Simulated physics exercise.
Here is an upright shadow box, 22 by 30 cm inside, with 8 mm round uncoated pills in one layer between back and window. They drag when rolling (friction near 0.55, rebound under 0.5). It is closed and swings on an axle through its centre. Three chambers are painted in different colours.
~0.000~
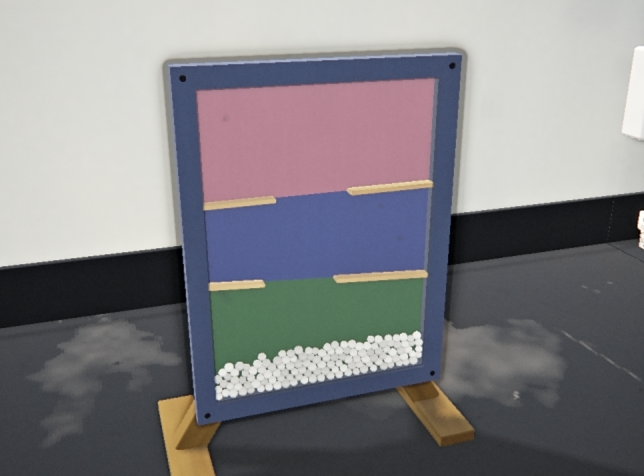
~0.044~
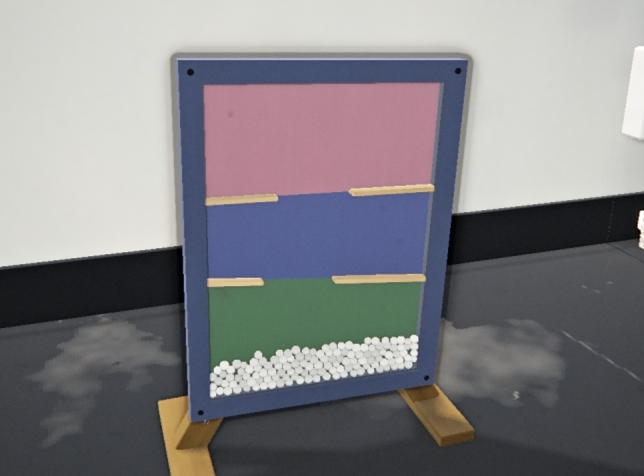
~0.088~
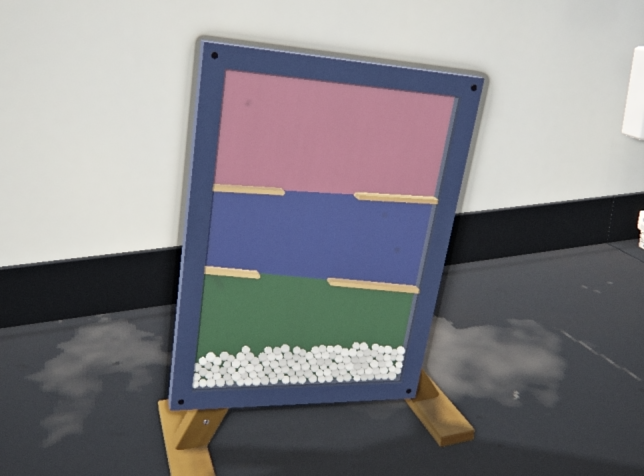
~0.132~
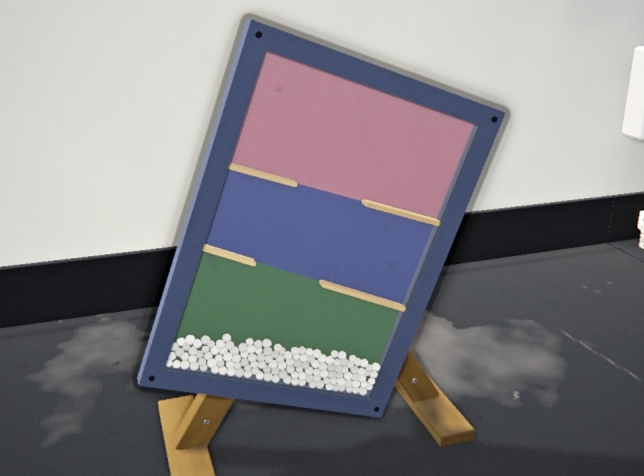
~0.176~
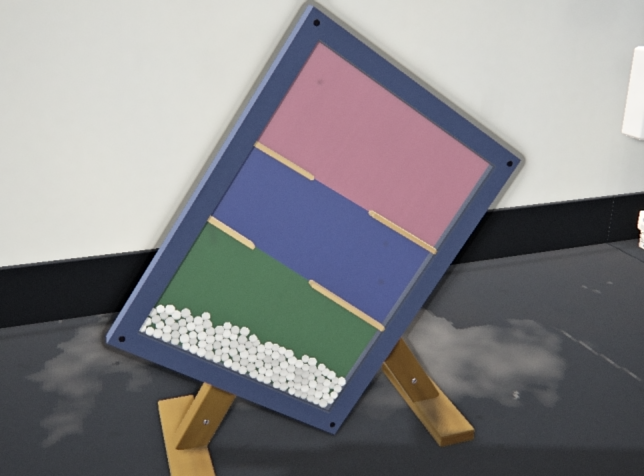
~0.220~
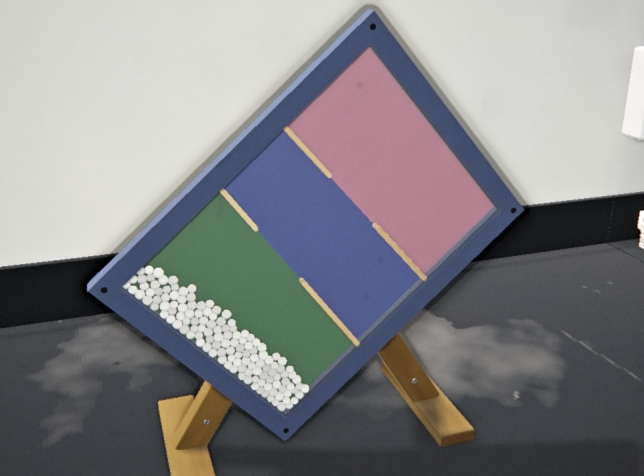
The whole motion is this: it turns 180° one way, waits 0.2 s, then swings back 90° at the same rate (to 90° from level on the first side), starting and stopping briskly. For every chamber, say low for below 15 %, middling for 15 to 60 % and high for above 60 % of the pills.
Pink chamber: Middling; blue chamber: Middling; green chamber: Middling.
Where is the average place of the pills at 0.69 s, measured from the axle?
About 3 cm left and 6 cm above.
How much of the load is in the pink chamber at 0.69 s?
About 5 per cent.
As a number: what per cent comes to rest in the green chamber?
Some 35 per cent.
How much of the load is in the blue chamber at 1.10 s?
Some 25 per cent.
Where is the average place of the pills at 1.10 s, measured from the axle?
About 1 cm right and 4 cm below.
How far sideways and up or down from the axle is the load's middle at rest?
Some 1 cm right and 9 cm below.
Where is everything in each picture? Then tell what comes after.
The first picture shows level; about 130 pills; pills' middle (323, 364); highest (299, 350); pink (320, 139), blue (325, 236), green (318, 330).
The second picture shows turned 2° clockwise; pills' middle (319, 364); highest (258, 355).
The third picture shows turned 9° clockwise; pills' middle (306, 366); highest (246, 350); wall ends (200, 270) to (257, 275), (331, 282) to (419, 290), (209, 187) to (281, 192), (358, 196) to (438, 201).
The fourth picture shows turned 20° clockwise; pills' middle (282, 365); highest (190, 340).
The fifth picture shows turned 35° clockwise; pills' middle (253, 357); highest (161, 309).
The sixth picture shows turned 49° clockwise; pills' middle (226, 342); highest (140, 271); pink (396, 168), blue (327, 240), green (248, 309).
After 0.69 s, it stands 180° clockwise; the pills' middle is 3 cm left of and 6 cm above the centre; pink 5 %, blue 15 %, green 85 %.
After 1.10 s, it stands 135° clockwise; the pills' middle is 1 cm right of and 4 cm below the centre; pink 40 %, blue 25 %, green 35 %.
After 1.31 s, it stands 90° clockwise; the pills' middle is 2 cm right of and 7 cm below the centre; pink 40 %, blue 25 %, green 35 %.
Settled by 2.2 s, it stands 90° clockwise; pink 40 %, blue 25 %, green 35 %.
